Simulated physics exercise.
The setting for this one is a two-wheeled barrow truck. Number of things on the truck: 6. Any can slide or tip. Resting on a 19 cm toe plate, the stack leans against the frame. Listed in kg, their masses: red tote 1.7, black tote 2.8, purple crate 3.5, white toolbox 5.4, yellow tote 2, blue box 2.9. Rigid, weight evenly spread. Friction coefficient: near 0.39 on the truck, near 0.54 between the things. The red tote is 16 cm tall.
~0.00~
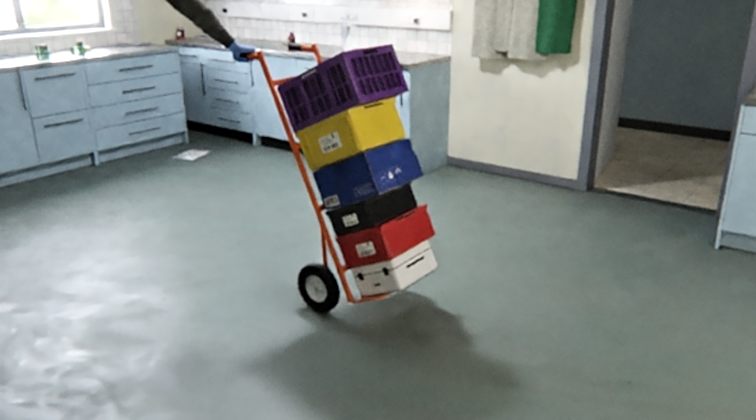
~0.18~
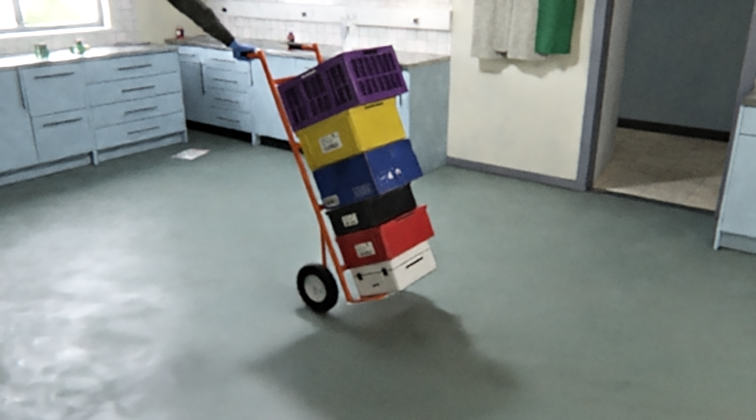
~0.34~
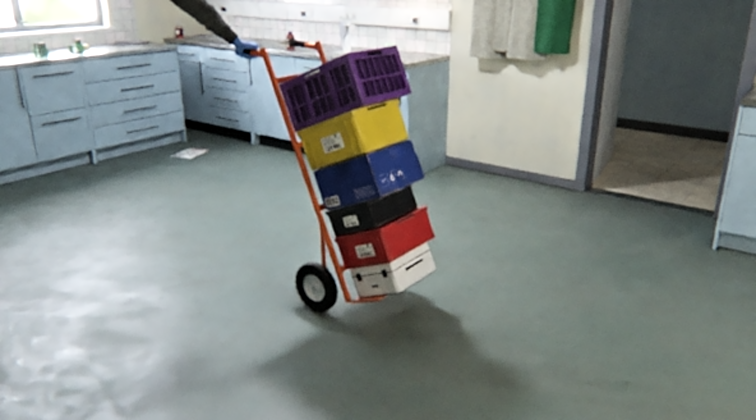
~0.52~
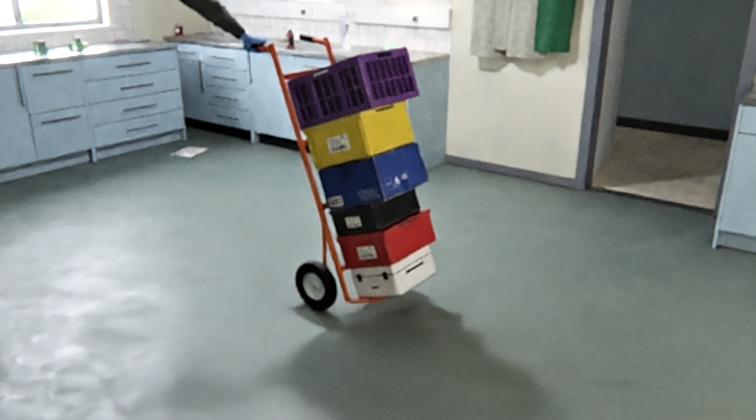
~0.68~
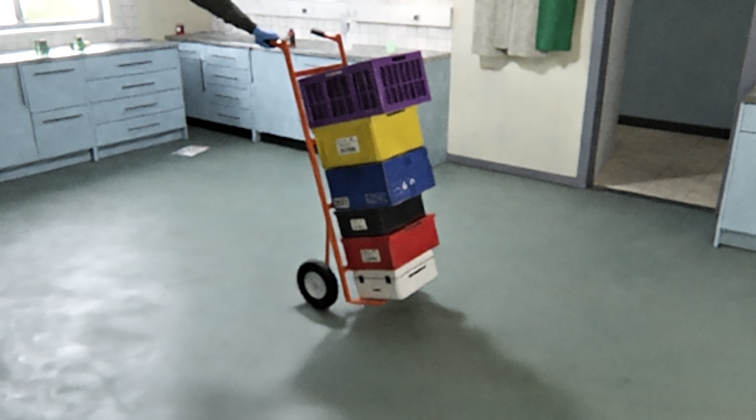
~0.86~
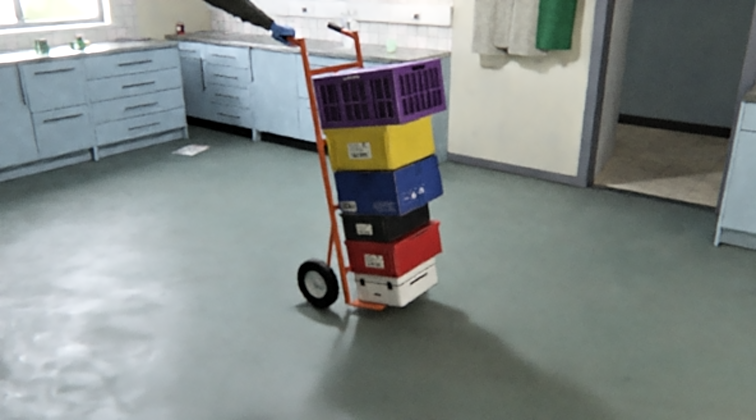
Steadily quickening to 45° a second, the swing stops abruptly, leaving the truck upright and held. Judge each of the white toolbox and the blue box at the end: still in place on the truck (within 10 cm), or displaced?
White toolbox still in place; blue box displaced.
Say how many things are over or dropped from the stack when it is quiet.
That makes 5.
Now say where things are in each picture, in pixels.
In the first frame, 25° short of upright; white toolbox (395, 268); blue box (368, 174).
In the second frame, 25° short of upright; purple crate (342, 89); yellow tote (352, 135).
In the third frame, 23° short of upright; red tote (386, 238); black tote (373, 210).
In the fourth frame, 20° short of upright; purple crate (353, 89); yellow tote (360, 135).
In the fifth frame, 16° short of upright; red tote (391, 242); black tote (381, 213).
In the sixth frame, 11° short of upright; white toolbox (396, 277); blue box (389, 184).
Around 1.76 s, truck upright; purple crate now dropped from the stack; blue box tipped 33° against what carries it near (450, 216); white toolbox tipped 7° against what carries it near (398, 287).
Around 2.16 s, truck upright; red tote, black tote, yellow tote and blue box now dropped from the stack.
Finally (3.5 s), dropped from the stack, red tote, black tote, purple crate, yellow tote and blue box; the last one still in place (within 10 cm). In the last view, white toolbox near (395, 287), blue box near (564, 325).
